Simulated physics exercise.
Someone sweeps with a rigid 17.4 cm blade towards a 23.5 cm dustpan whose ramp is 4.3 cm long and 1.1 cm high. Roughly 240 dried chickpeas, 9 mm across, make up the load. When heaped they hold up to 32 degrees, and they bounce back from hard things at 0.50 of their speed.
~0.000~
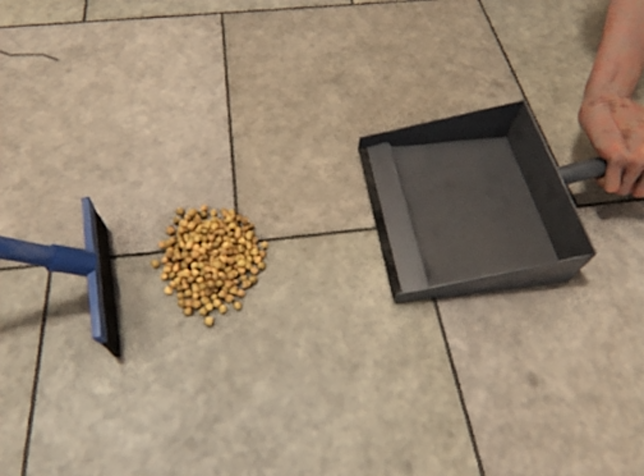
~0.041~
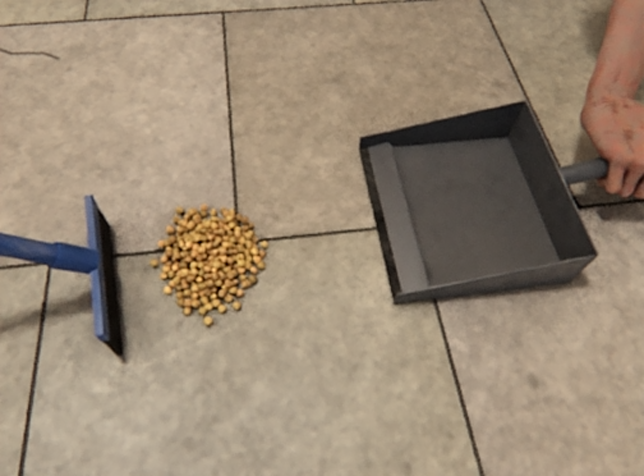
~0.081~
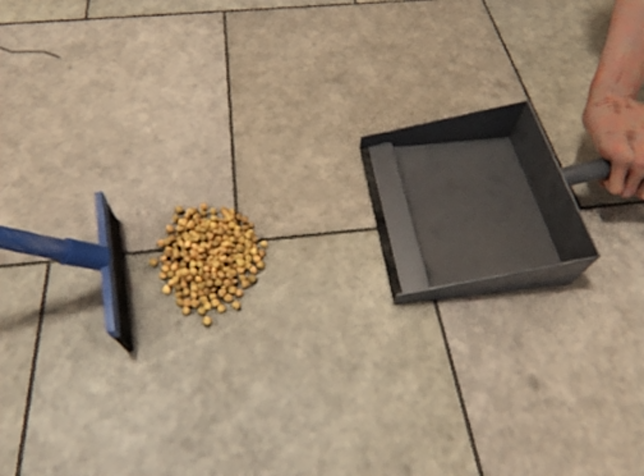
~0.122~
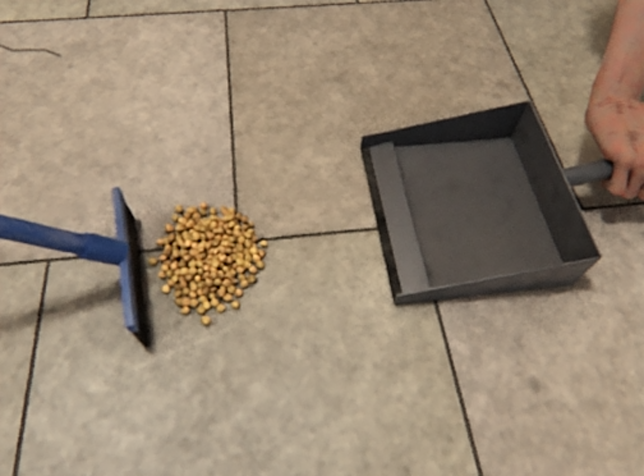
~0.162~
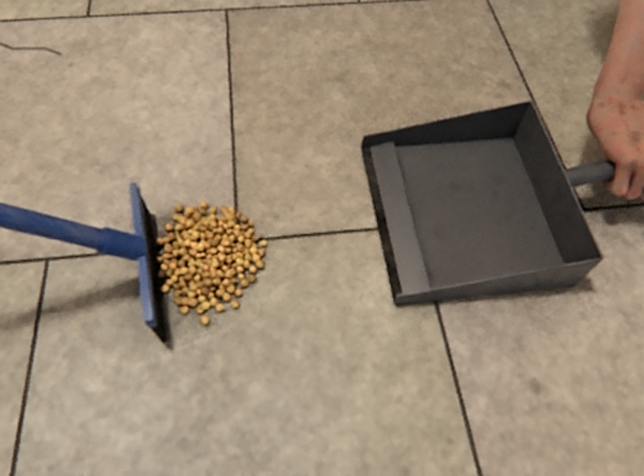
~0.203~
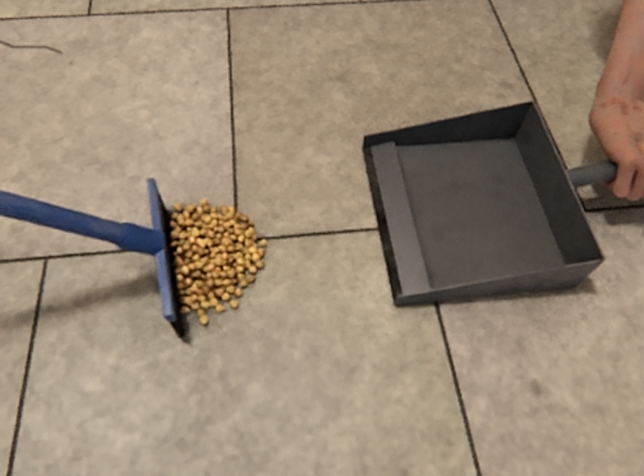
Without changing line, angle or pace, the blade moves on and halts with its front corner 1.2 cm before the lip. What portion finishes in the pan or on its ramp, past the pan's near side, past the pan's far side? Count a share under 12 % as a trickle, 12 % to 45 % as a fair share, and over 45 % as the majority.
In the pan or on its ramp: An intermediate share; past the pan's near side: A minor share; past the pan's far side: A minor share.
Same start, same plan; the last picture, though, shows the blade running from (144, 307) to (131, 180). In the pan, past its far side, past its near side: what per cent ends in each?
Pan 35, far 15, near 0.
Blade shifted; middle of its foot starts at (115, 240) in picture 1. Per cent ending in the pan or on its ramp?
I'd put it at around 35 per cent.
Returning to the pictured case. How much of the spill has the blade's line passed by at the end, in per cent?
Something like 15 per cent, roughly.
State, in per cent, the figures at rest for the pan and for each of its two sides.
Final shares - pan: 40%, near side: 5%, far side: 0%.
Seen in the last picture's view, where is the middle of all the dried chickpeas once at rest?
Resting centre estimate: Around (374, 211).
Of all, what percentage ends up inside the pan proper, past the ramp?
Estimate: About 5 %.
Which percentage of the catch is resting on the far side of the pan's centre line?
Roughly 40 in a hundred.
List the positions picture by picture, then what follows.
In the first picture, blade from (101, 338) to (89, 206), moved 0.0 cm, 0 of the pieces shifted so far; middle of the pieces at (214, 253); pan at (470, 209).
In the second picture, blade from (103, 336) to (92, 204), moved 0.4 cm, 0 of the pieces shifted so far; middle of the pieces at (213, 252).
In the third picture, blade from (114, 332) to (102, 200), moved 1.6 cm, 0 of the pieces shifted so far; middle of the pieces at (213, 252).
In the fourth picture, blade from (132, 327) to (119, 196), moved 3.6 cm, 0 of the pieces shifted so far; middle of the pieces at (212, 251).
In the fifth picture, blade from (151, 321) to (136, 191), moved 5.6 cm, 3 of the pieces shifted so far; middle of the pieces at (212, 250).
In the sixth picture, blade from (170, 316) to (153, 187), moved 7.6 cm, 107 of the pieces shifted so far; middle of the pieces at (214, 250); pan at (475, 211). The blade's pace is about 0.50 m/s, heading 8 degrees away from the viewer's side.
After 0.43 s, middle of the blade 14 cm from the lip; 0 % over the lip, far side 0 %, near side 5 %.
After 0.59 s, middle of the blade 6 cm from the lip; 0 % over the lip, far side 0 %, near side 5 %.
Then, at 0.87 s, middle of the blade 3 cm from the lip; 40 % over the lip, far side 0 %, near side 5 %.
At rest (1.3 s), pan 40 %, near side 5 %, far side 0 %, in front of the lip or behind the blade 55 %.
